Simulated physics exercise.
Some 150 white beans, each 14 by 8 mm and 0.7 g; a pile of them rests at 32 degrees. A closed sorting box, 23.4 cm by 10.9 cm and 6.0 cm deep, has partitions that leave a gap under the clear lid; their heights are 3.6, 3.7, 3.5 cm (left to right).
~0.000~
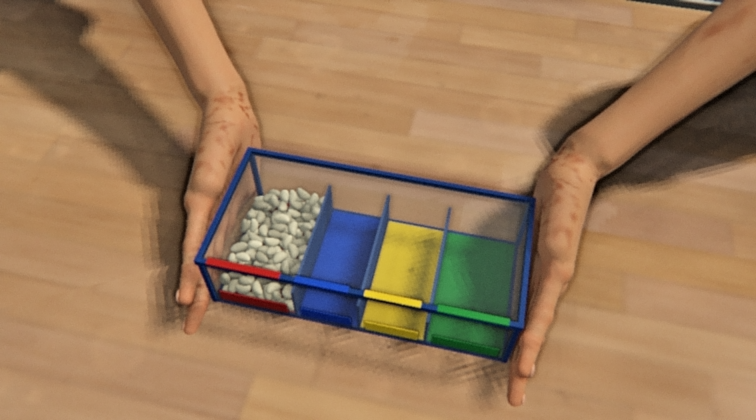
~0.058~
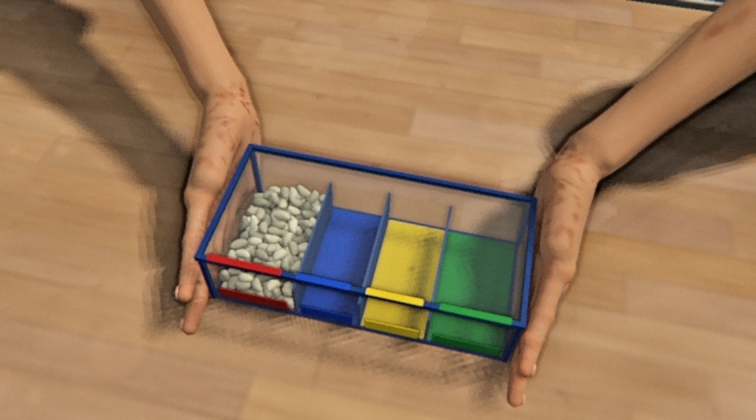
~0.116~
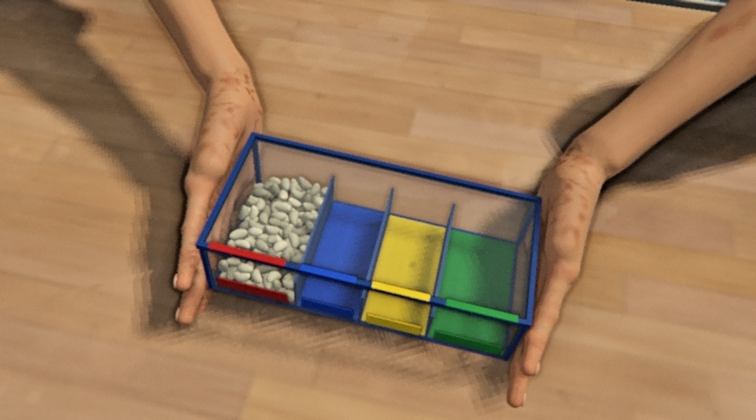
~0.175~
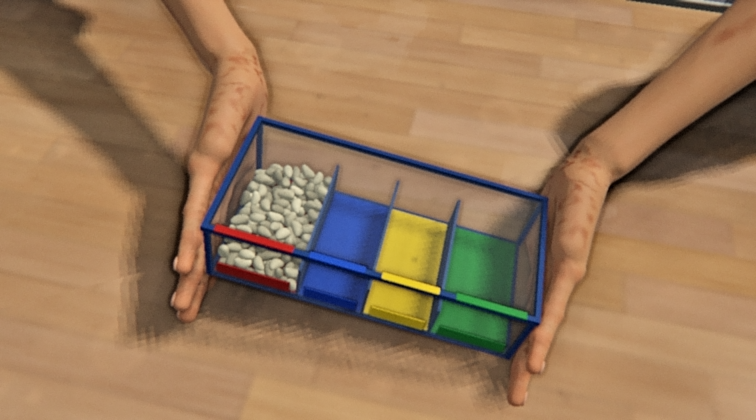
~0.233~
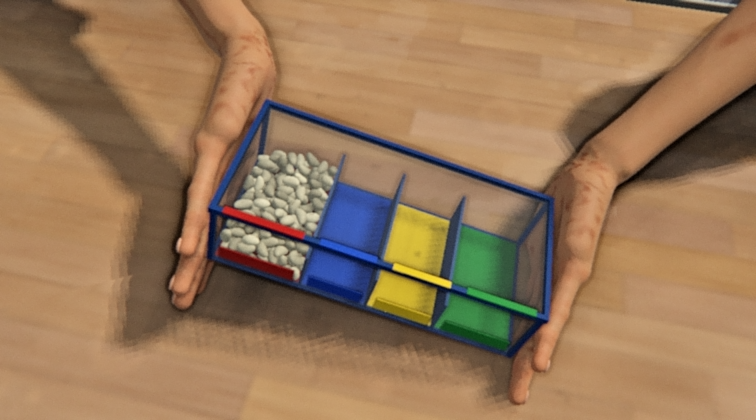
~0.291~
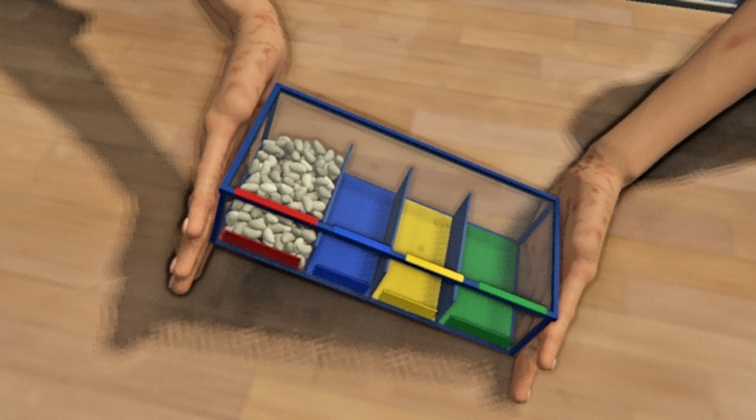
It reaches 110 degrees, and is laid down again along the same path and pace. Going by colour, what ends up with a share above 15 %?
Red under, blue under, green over, yellow under.
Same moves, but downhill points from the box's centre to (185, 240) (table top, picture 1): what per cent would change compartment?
Some 0 per cent.
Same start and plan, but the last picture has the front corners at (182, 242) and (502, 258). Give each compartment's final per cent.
Red 100; blue 0; green 0; yellow 0.
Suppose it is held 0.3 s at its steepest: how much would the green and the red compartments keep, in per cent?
Then: Green 90; red 0.
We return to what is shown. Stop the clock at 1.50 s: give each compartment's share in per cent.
Red 35; blue 20; green 30; yellow 15.
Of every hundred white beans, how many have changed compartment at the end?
Some 95 per cent.
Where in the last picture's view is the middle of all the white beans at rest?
At about (481, 260).
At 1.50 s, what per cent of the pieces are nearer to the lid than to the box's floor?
Some 80 per cent.
Then, at 1.50 s, tilt 110 degrees; red 35 %, blue 20 %, green 30 %, yellow 15 %.
Then, at 2.31 s, tilt 49 degrees; red 5 %, green 90 %, yellow 5 %.
After 3.13 s, tilt 0 degrees; red 5 %, green 90 %, yellow 5 %.
In the end, at 3.6 s, red 5 %, blue 0 %, green 90 %, yellow 5 %.
